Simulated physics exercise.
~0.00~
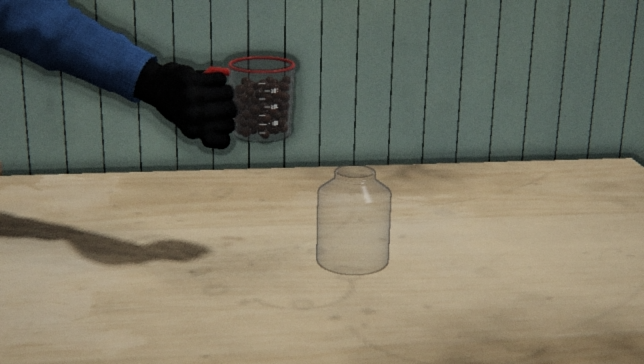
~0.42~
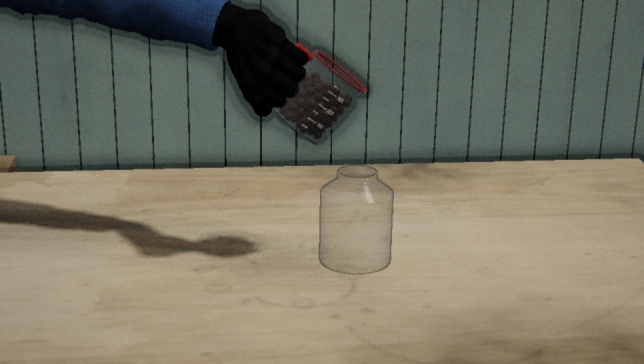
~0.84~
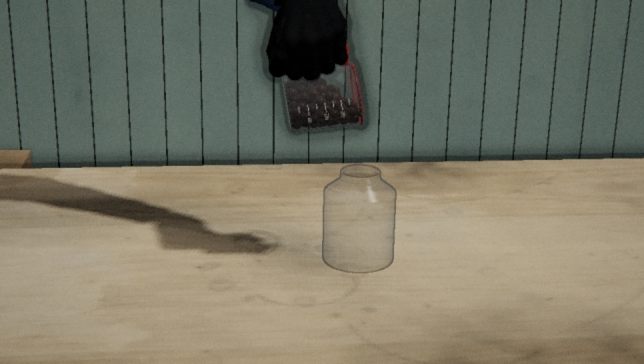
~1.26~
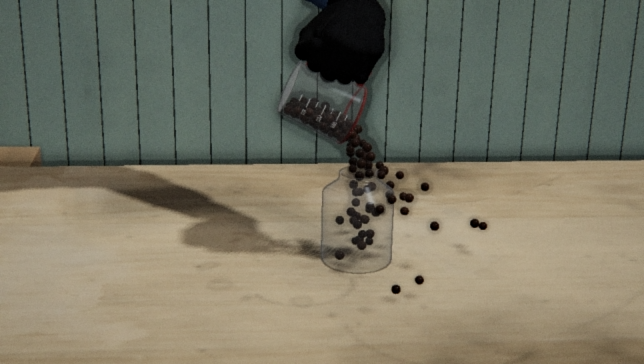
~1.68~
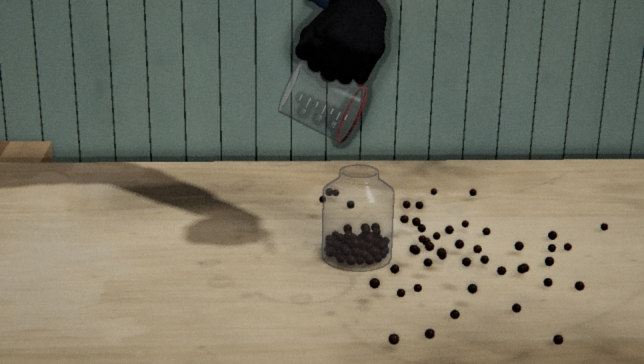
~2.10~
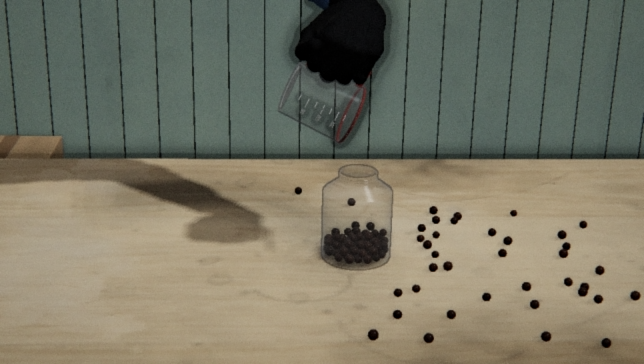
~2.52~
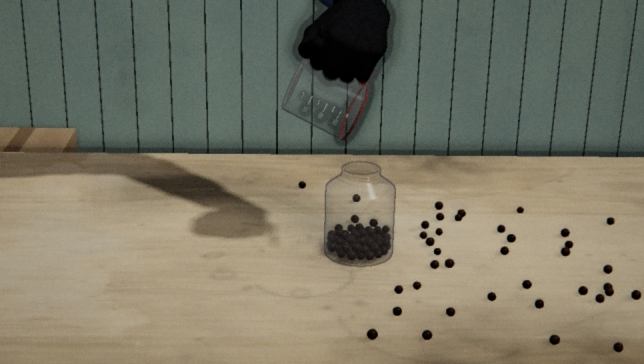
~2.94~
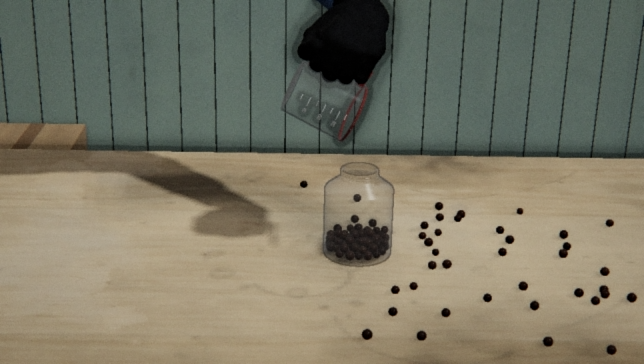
Dark balls pour from a tilted clear cup, partly filling a jar and scattering rightward.
